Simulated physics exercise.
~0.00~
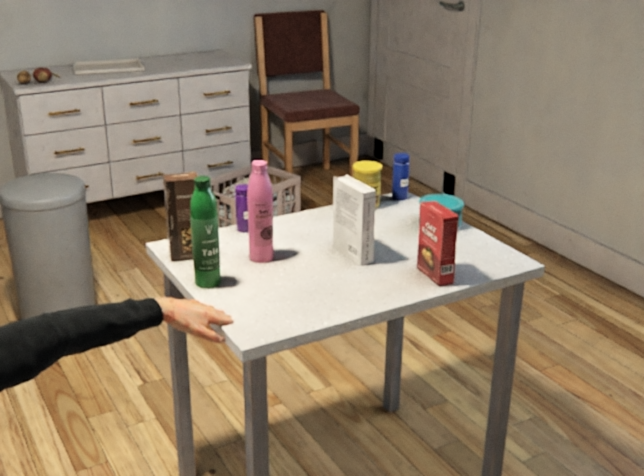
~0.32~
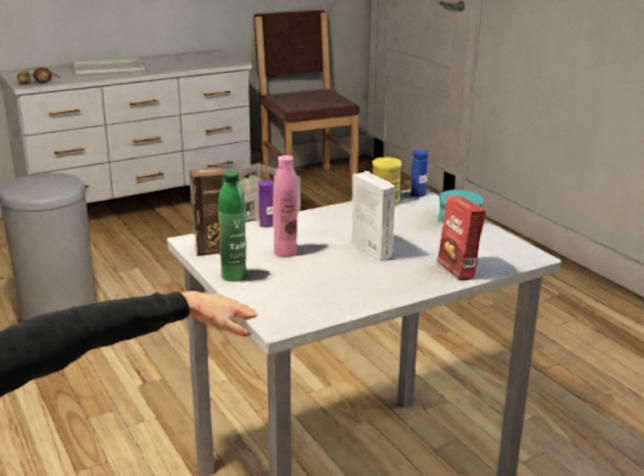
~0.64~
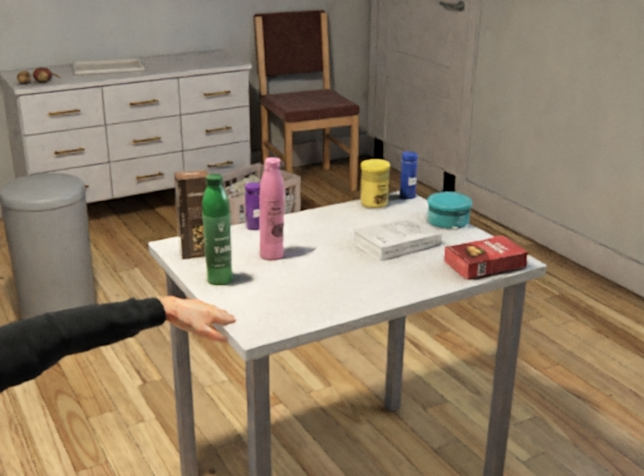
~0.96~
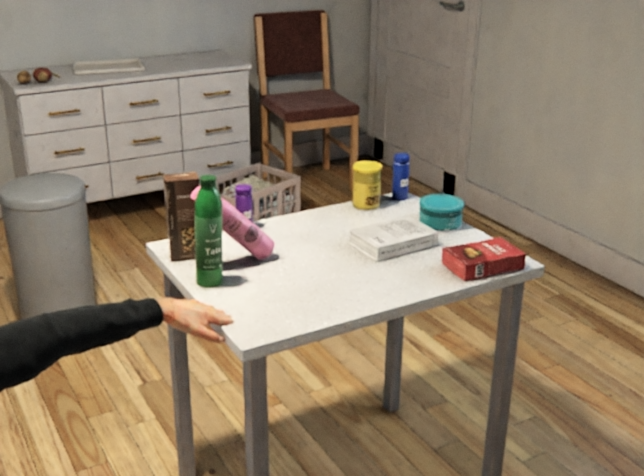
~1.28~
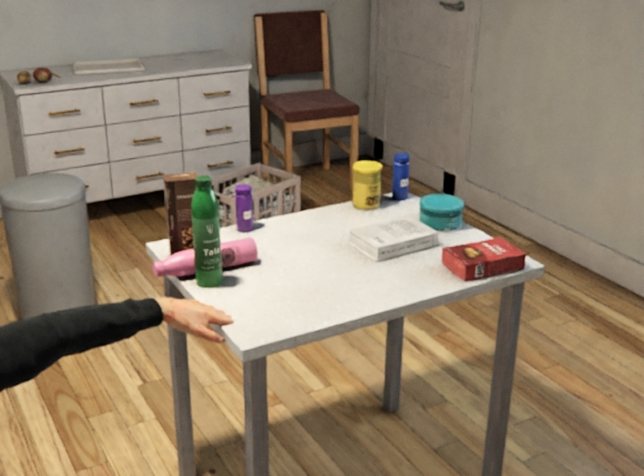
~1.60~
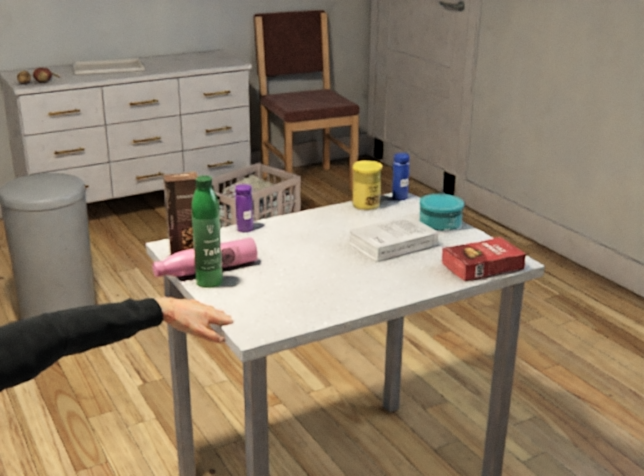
To begin with, a hand rests at the near corner of a light table holding upright bottles, boxes, a white book, a yellow tin, a turquoise tub and small blue and purple shakers. The table shifts right, carrying everything along, and the items are still standing. It then moves back left, and the white book and red packet topple onto their sides. Next the pink bottle leans over and falls to the left, behind the green bottle. Finally all is still, with those three lying on the tabletop while the green bottle, brown packet and others stand.
